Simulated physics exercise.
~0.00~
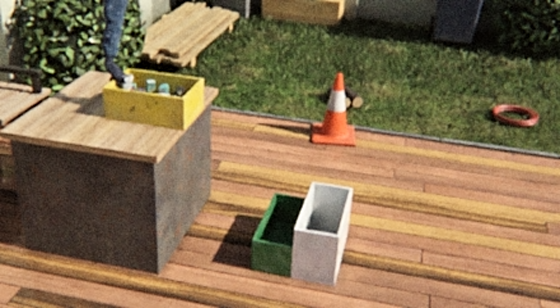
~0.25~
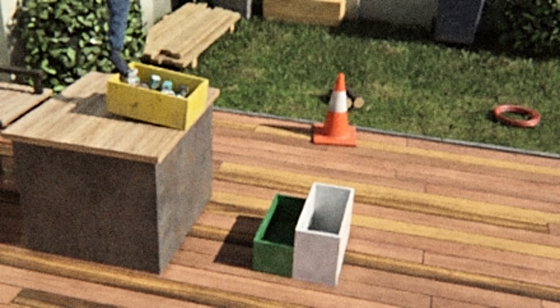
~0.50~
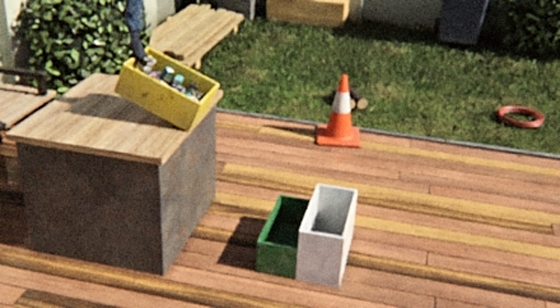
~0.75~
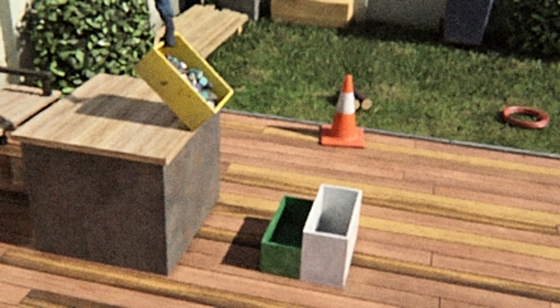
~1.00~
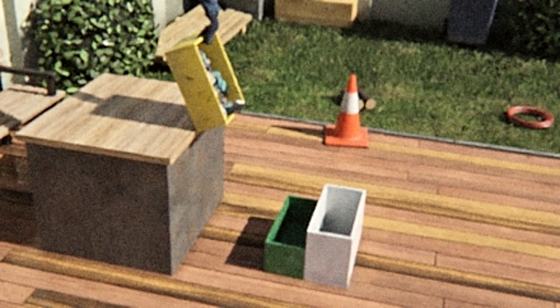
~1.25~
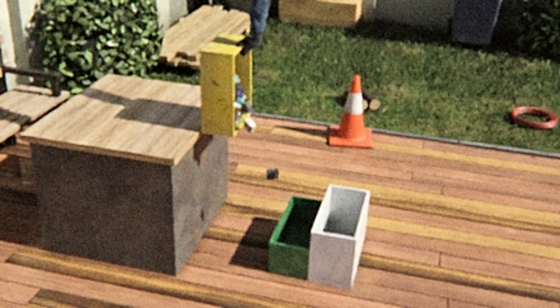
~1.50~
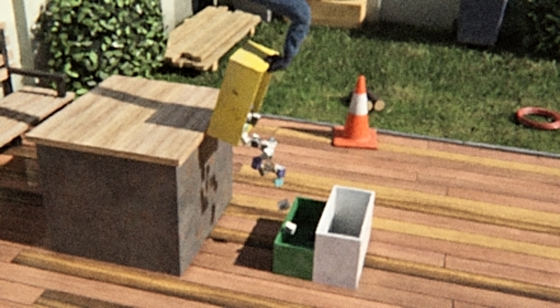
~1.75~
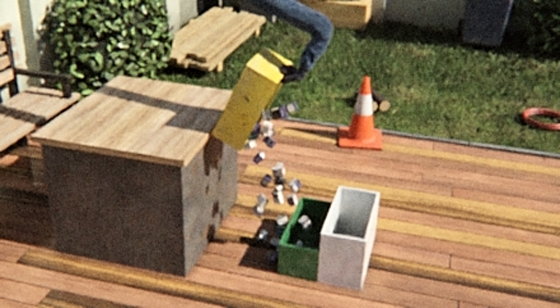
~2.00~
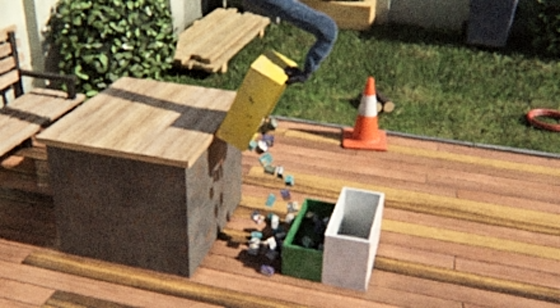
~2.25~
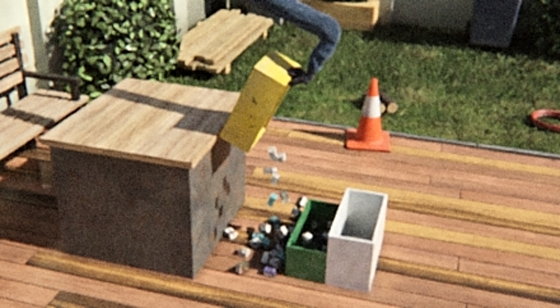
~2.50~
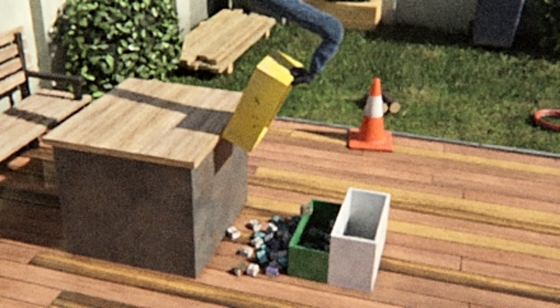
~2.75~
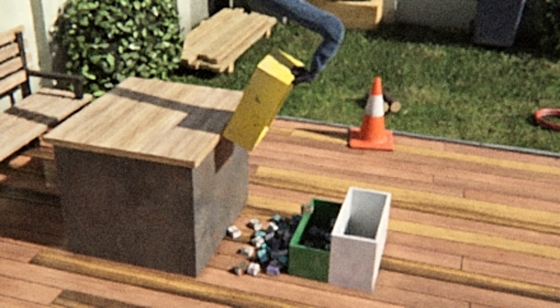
A blue arm tips a yellow crate, spilling small cartons mostly short of the green box.
